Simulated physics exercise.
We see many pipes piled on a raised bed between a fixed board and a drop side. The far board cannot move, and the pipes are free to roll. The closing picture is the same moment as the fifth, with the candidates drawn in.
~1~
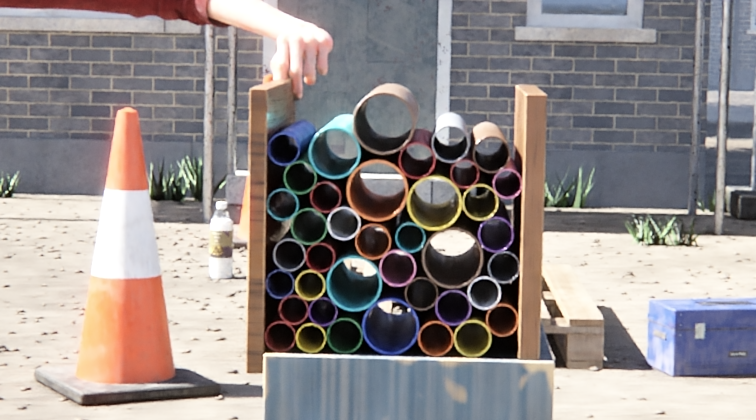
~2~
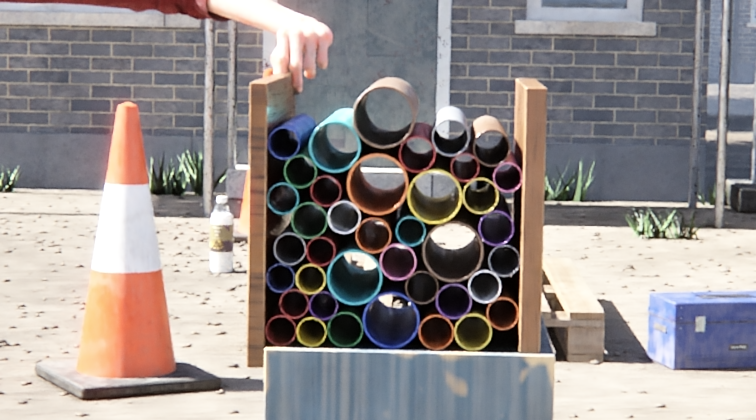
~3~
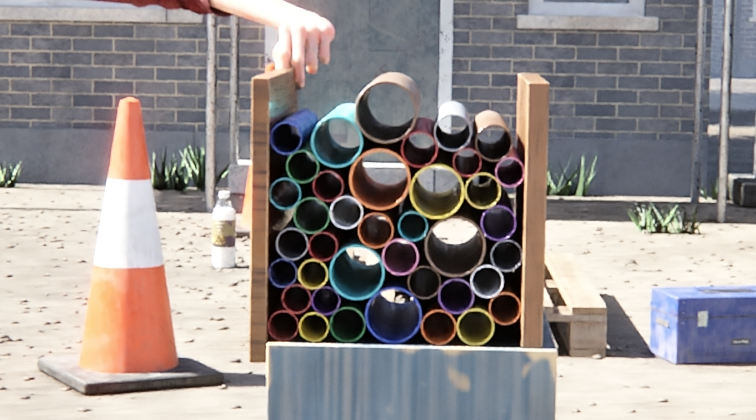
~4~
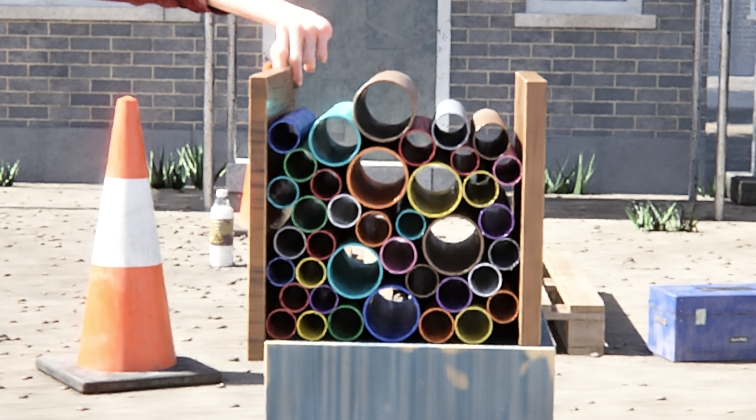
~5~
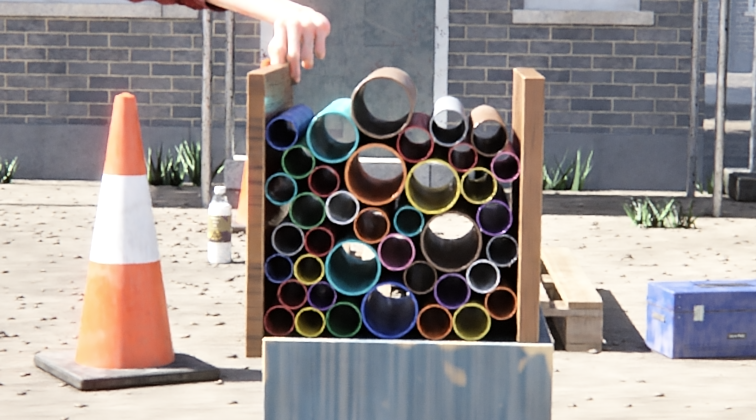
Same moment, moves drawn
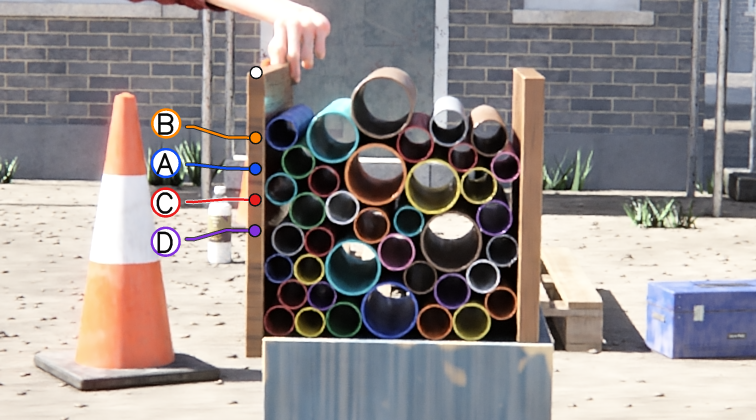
A hand reaching in from the upper left rests on the top of a wooden side board and barely shifts, while the camera wavers slightly. Seen straight on in a sunlit yard before a grey brick building, coloured pipes sit stacked between two upright boards behind a blue-grey panel. An orange-and-white cone and a bottle stand left, a blue box right, and the pipes show no clear movement.
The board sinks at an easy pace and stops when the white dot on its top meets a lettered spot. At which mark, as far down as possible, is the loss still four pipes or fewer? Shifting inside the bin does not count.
The lowest mark that will do is C.
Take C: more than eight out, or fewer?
Fewer than eight.
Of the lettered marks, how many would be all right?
Three of them.
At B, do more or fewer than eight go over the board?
It loses fewer than eight.
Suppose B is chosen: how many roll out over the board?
At B the number is none.
On the marked copy, A at (255, 169); B at (256, 138); C at (255, 200); D at (255, 230); the white dot at (256, 73).
With C. Early on, top of the board (265, 133).
Further on, top of the board (265, 199).
At the end, top of the board (265, 199), none out over the board.
As for the rest, A none out over the board; B none out over the board; D five out over the board.
